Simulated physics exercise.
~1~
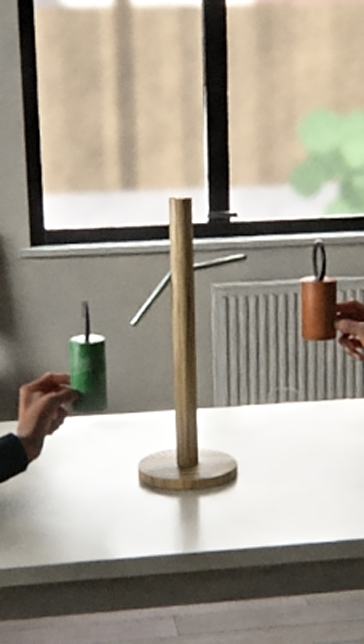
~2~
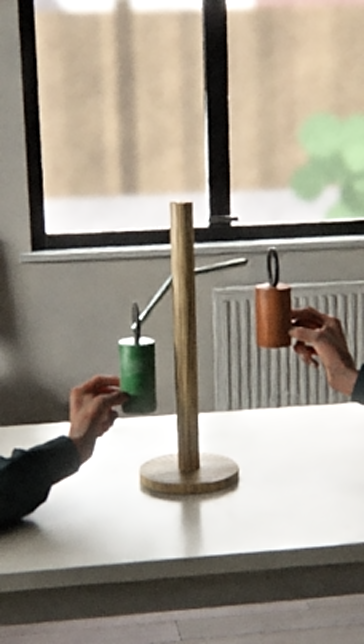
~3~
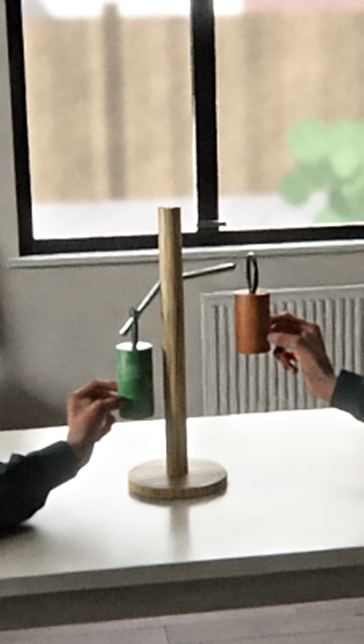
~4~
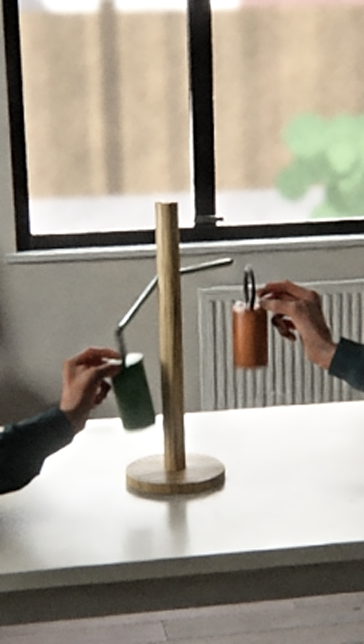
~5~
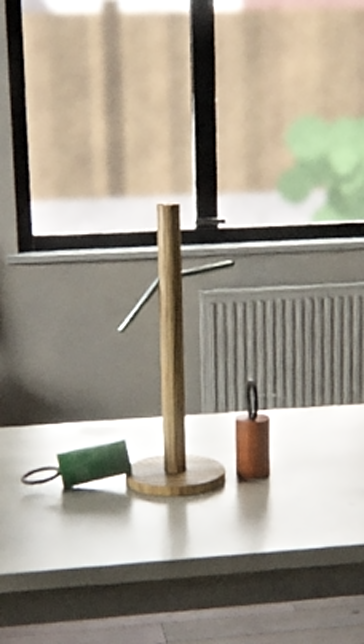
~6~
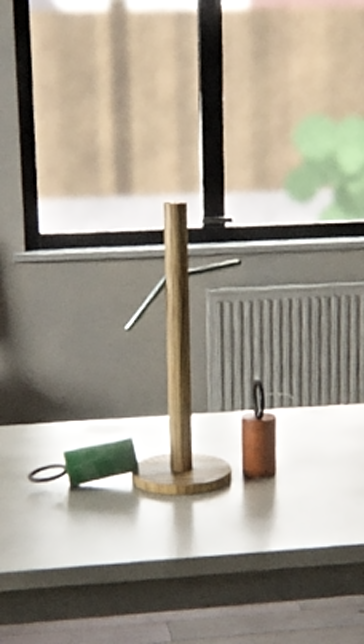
Two hands bring green and orange lanterns to a peg stand, but both drop onto the table.
